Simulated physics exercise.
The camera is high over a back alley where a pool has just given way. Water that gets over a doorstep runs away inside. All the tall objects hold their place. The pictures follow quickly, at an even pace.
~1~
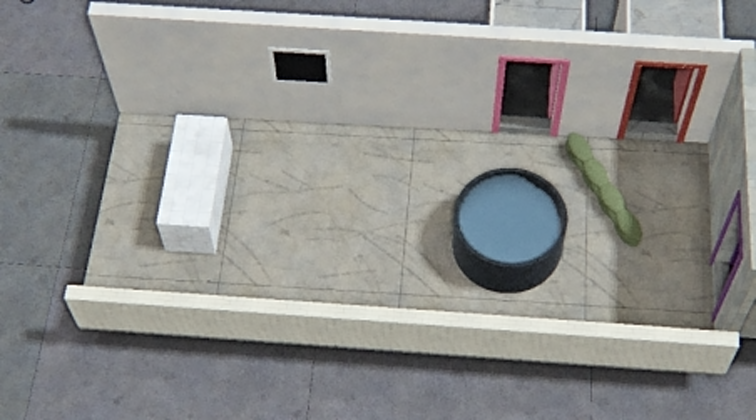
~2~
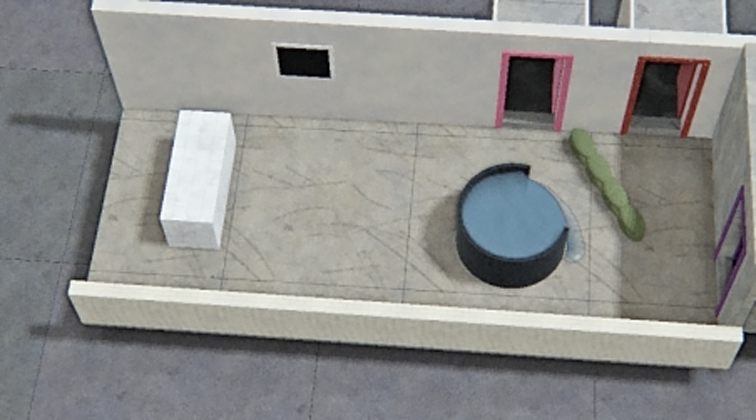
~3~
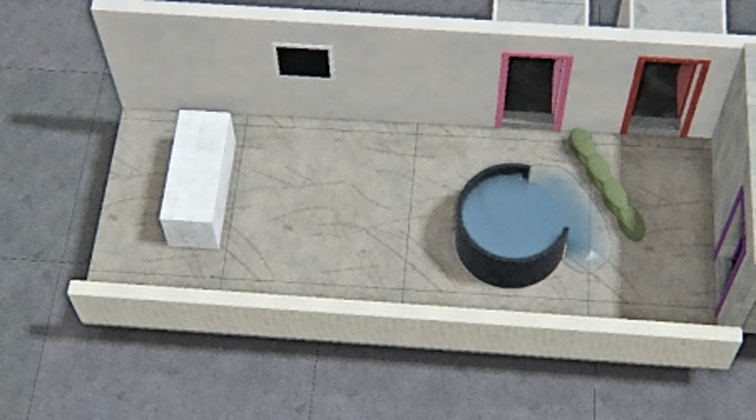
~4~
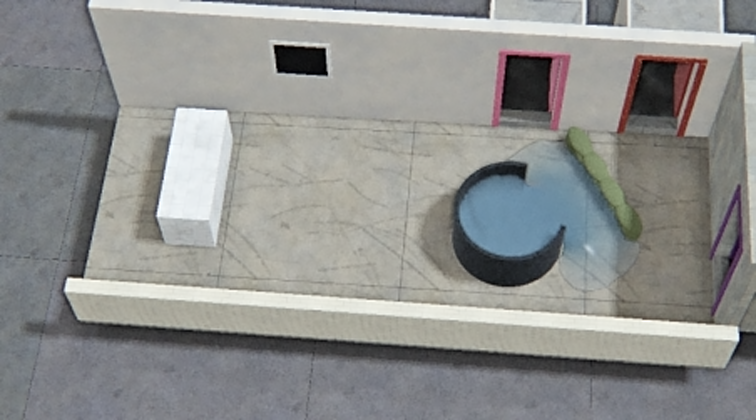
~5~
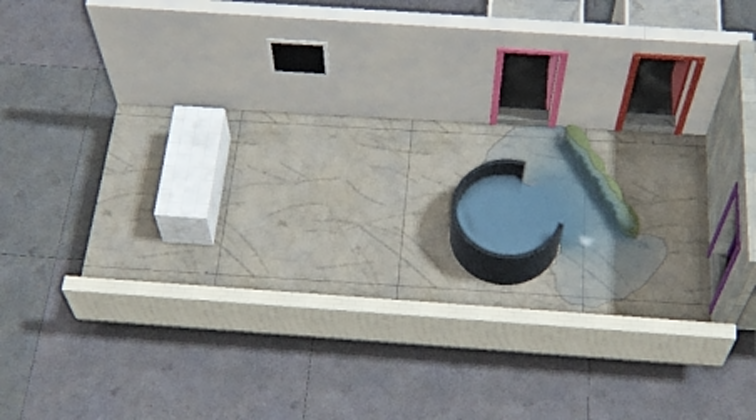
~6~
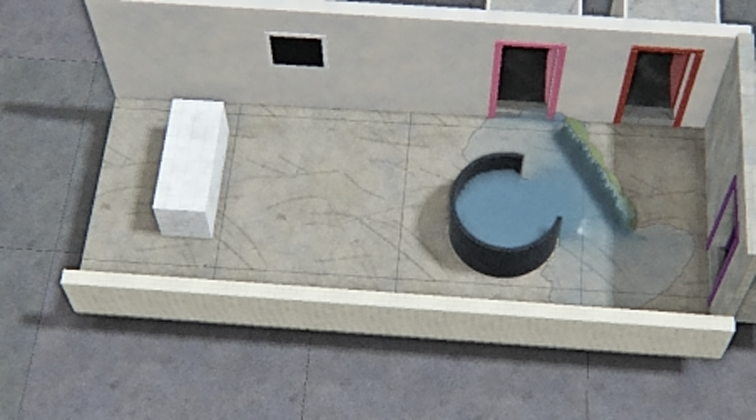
A round dark pool in a walled alley opening on its right side, water pouring out and spreading around a green hedge.
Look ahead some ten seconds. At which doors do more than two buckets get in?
The pink door takes more than that; the purple door stays under that; the red door stays under that.
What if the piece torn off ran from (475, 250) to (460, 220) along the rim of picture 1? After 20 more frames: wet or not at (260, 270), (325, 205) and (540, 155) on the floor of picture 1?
In turn: Under water, wet, no water.
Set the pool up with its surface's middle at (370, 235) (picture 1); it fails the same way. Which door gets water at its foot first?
It is the pink-painted one.
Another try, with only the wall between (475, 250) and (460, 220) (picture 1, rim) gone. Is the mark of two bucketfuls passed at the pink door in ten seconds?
In short: Pink door keeps below it.
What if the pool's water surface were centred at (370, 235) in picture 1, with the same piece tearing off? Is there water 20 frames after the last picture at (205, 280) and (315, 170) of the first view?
As listed: No water, flooded.
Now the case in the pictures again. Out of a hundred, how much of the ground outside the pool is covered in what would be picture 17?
Near 35 in a hundred.
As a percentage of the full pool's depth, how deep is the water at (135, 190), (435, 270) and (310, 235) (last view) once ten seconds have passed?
About 0, 2 and 4 per cent.
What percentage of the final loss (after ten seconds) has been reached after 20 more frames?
Near 30 in a hundred.
A moment on, water covers 25 % of the floor; the pink door over two buckets in, the purple door wet at the sill, nothing in, the red door wet at the sill, nothing in.
Next, water covers 35 % of the floor; the pink door far over two buckets in, the purple door under two buckets in, the red door wet at the sill, nothing in.
Then, water covers 65 % of the floor; the pink door far over two buckets in, the purple door under two buckets in, the red door wet at the sill, nothing in.
Later, water covers 80 % of the floor; the pink door far over two buckets in, the purple door under two buckets in, the red door wet at the sill, nothing in.
In the end, water covers 85 % of the floor; the pink door far over two buckets in, the purple door under two buckets in, the red door wet at the sill, nothing in.
